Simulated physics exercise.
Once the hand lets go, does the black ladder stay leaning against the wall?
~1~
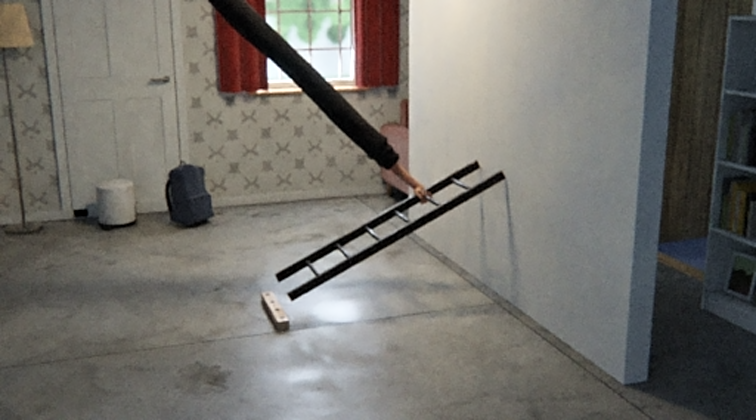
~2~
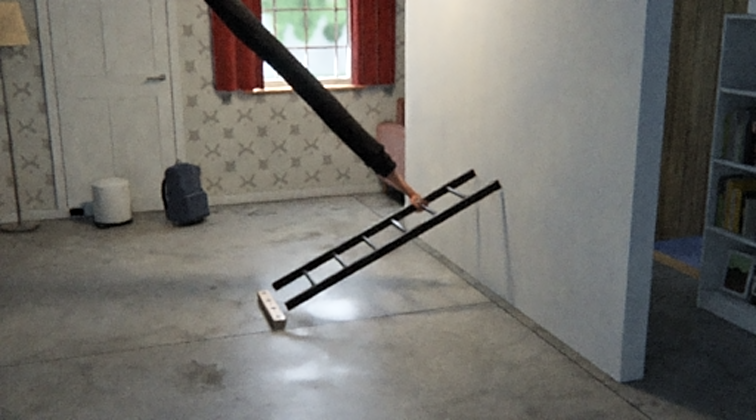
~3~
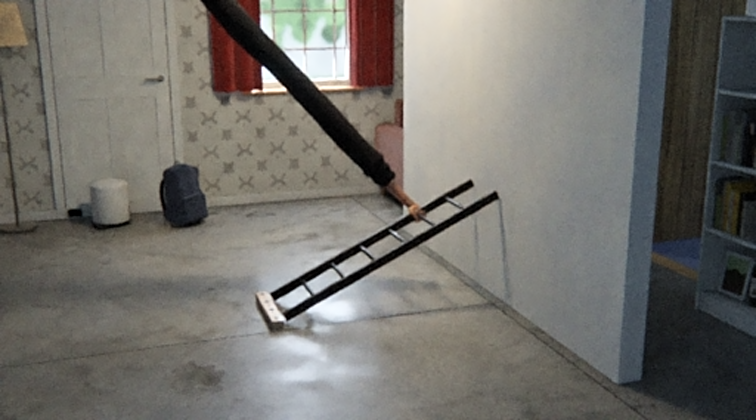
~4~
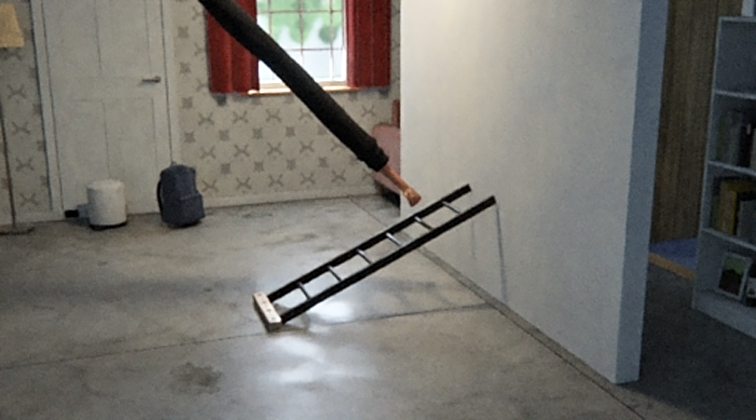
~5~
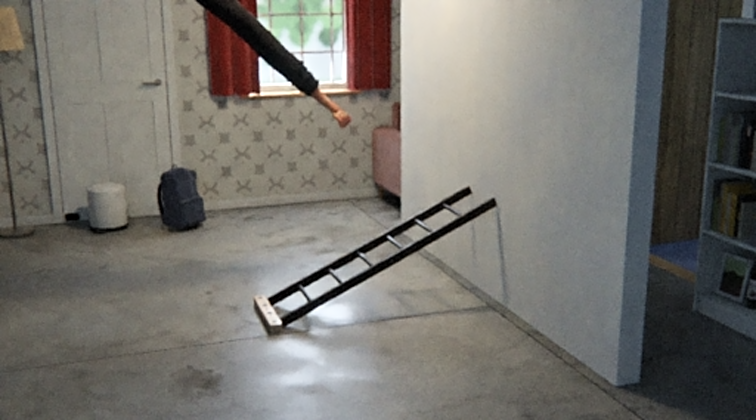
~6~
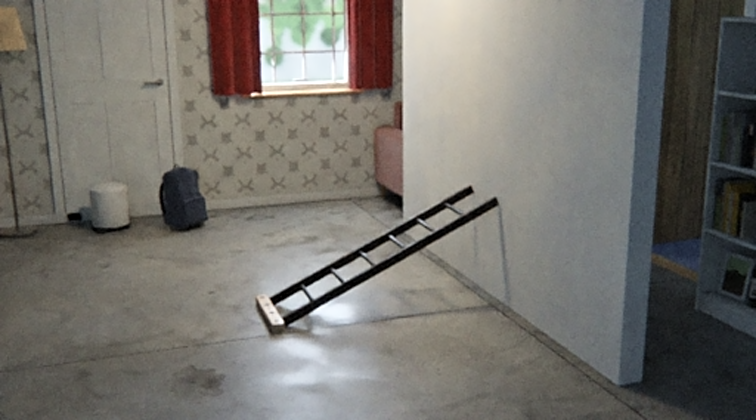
Yes, the black ladder holds its place. It remains leaning with its foot by the wooden batten after the hand has drawn away.
